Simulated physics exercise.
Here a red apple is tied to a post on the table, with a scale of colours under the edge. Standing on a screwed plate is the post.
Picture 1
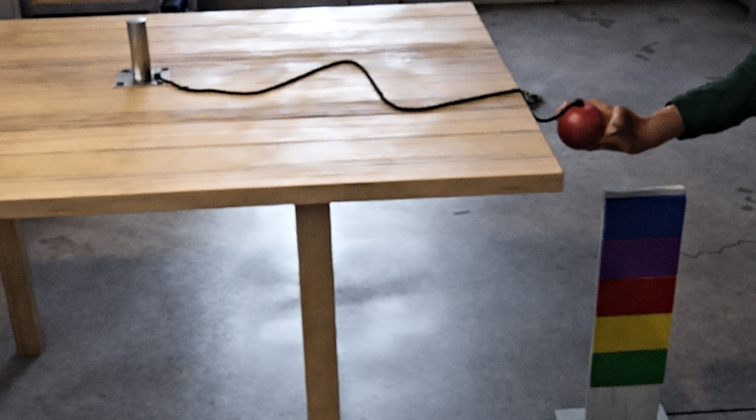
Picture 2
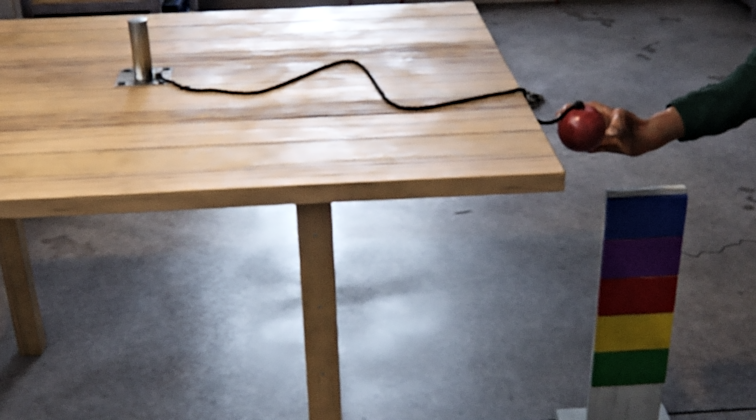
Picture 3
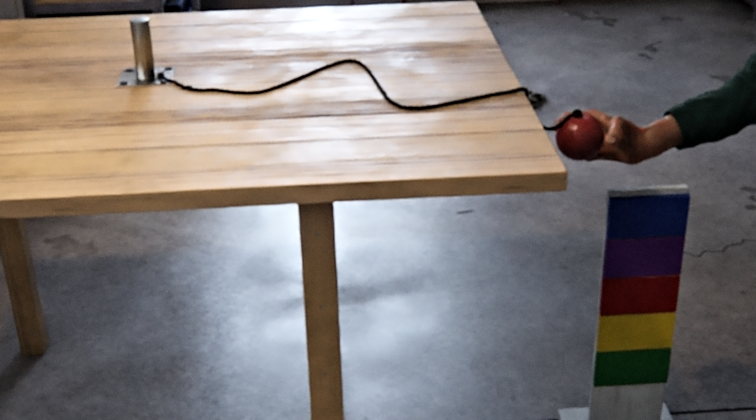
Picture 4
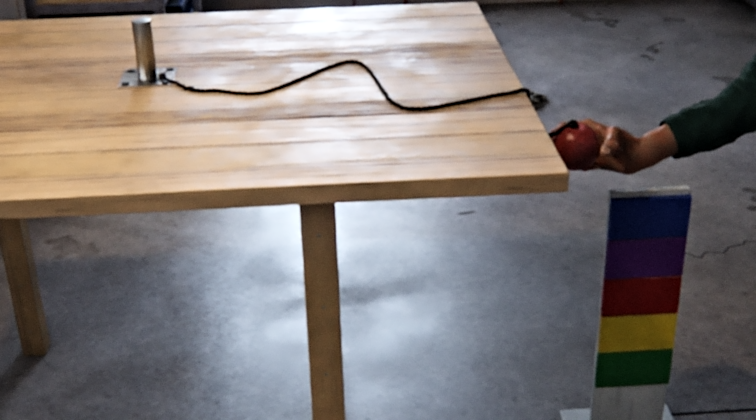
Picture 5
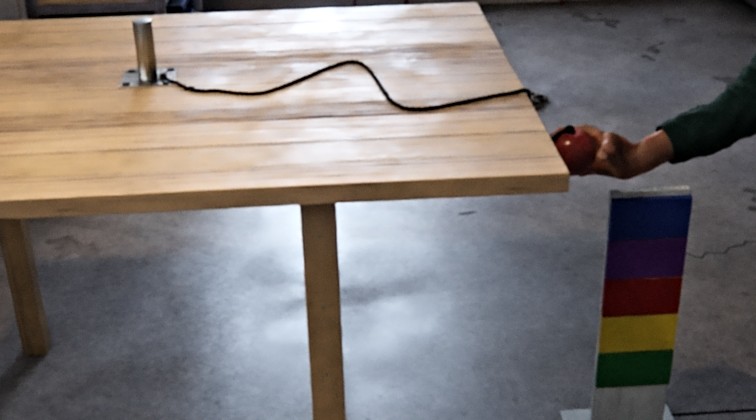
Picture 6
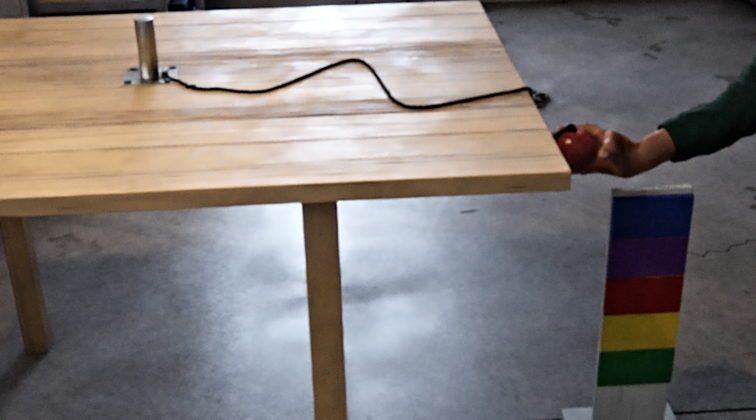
To begin with, a hand holds a red apple just beyond the right edge of a wooden table, with a dark cord running from a metal post and a striped colour scale standing below. The hand then lowers the apple slightly and shifts it a little left, while the cord on the tabletop barely moves.
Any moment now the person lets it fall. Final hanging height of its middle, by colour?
Yellow band.
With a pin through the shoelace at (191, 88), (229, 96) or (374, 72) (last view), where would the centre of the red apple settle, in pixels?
Pixel spots, one per try: About (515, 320), (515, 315), (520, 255).
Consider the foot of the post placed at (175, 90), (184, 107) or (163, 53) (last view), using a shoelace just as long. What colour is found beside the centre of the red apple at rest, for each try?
Green; green; yellow.
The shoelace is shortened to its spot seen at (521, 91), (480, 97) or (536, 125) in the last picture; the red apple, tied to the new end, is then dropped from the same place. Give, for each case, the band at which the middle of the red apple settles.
Per try - 1: Purple; 2: Blue; 3: Red.
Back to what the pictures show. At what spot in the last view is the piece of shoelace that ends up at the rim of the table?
You'll find it somewhere around (387, 91).
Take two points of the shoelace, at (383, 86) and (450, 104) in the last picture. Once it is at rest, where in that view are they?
(511, 76) for the first, (517, 167) for the second.
A little later, apple near (559, 331); level with yellow.
Next, apple near (472, 306); level with yellow.
Later still, apple near (533, 327); level with yellow.
When it is over, apple near (506, 328); level with yellow. At yellow.
